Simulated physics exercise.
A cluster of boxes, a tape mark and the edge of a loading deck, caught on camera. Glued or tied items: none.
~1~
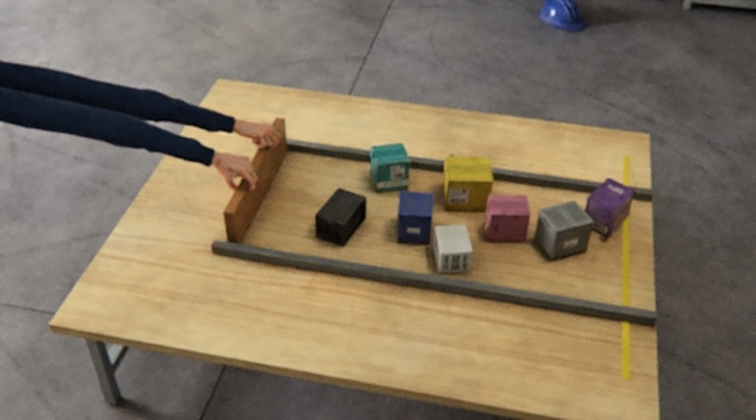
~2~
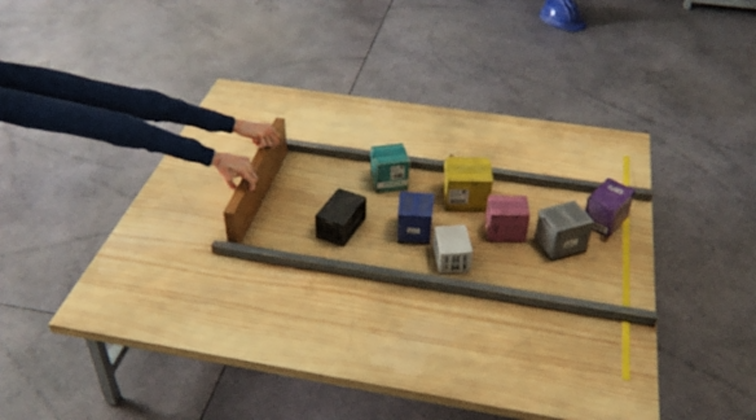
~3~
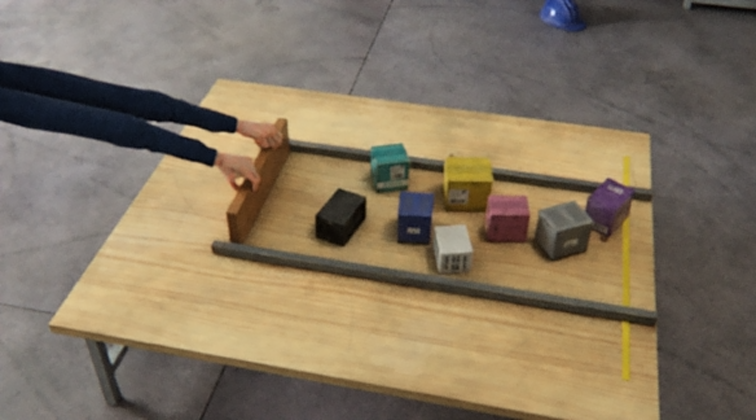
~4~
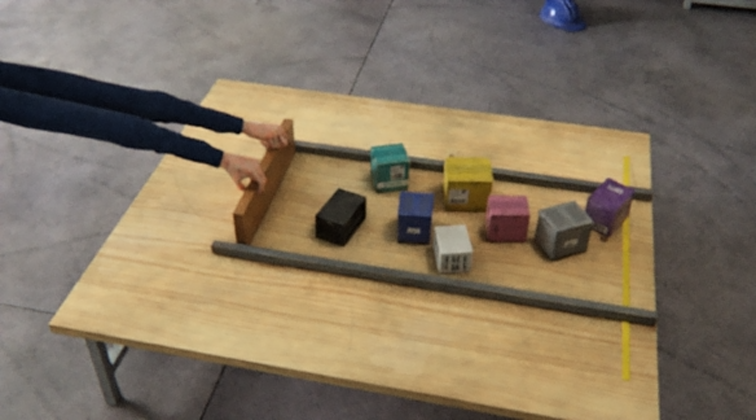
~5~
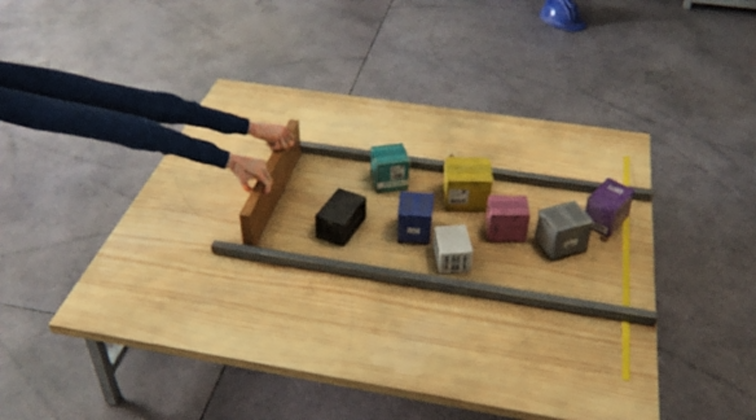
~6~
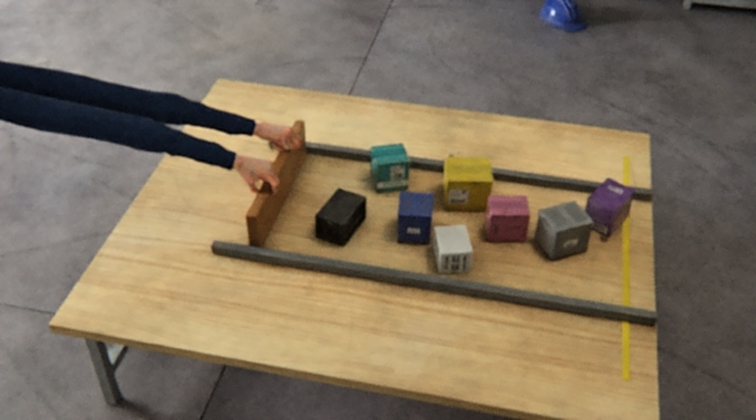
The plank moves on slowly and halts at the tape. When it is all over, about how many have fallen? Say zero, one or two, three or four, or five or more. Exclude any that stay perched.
Honestly, the ones lost over the side add up to five and up.
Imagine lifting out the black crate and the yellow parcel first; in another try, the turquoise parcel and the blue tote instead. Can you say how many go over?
Count of fallen: 3 / 3.
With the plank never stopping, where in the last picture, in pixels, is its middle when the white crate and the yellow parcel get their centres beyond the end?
When the white crate crosses, the middle is near (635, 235); when the yellow parcel crosses, near (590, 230).
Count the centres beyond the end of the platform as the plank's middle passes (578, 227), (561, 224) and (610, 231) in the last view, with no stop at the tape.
Taking the places in turn, the counts are 3, 2 and 5.
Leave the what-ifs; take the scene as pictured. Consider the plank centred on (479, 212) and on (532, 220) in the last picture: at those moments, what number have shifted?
Counting first: 7, next 8.
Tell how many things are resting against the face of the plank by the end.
Count: 3.
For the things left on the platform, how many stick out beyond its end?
Things overhanging at the end: 3.
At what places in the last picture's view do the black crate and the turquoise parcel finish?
Around (645, 261) and around (647, 209).
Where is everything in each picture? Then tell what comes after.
Purple box (609, 207); grey tote (563, 231); pink box (507, 218); plank (258, 179); tape (626, 252), in the first picture.
Grey tote (563, 231); black crate (341, 217), in the second picture.
Pink box (507, 219); turquoise parcel (390, 168), in the third picture.
Purple box (609, 207); blue tote (415, 218), in the fourth picture.
Grey tote (563, 231); white crate (452, 249), in the fifth picture.
Purple box (609, 207); grey tote (563, 231); pink box (507, 219); plank (279, 183); tape (626, 252), in the sixth picture.
A little later, none off yet; purple box at rest near (609, 207); grey tote at rest near (563, 231); pink box at rest near (507, 219).
When it is over, the number that fall off is five or more; down, blue tote, yellow parcel, pink box, grey tote and purple box.
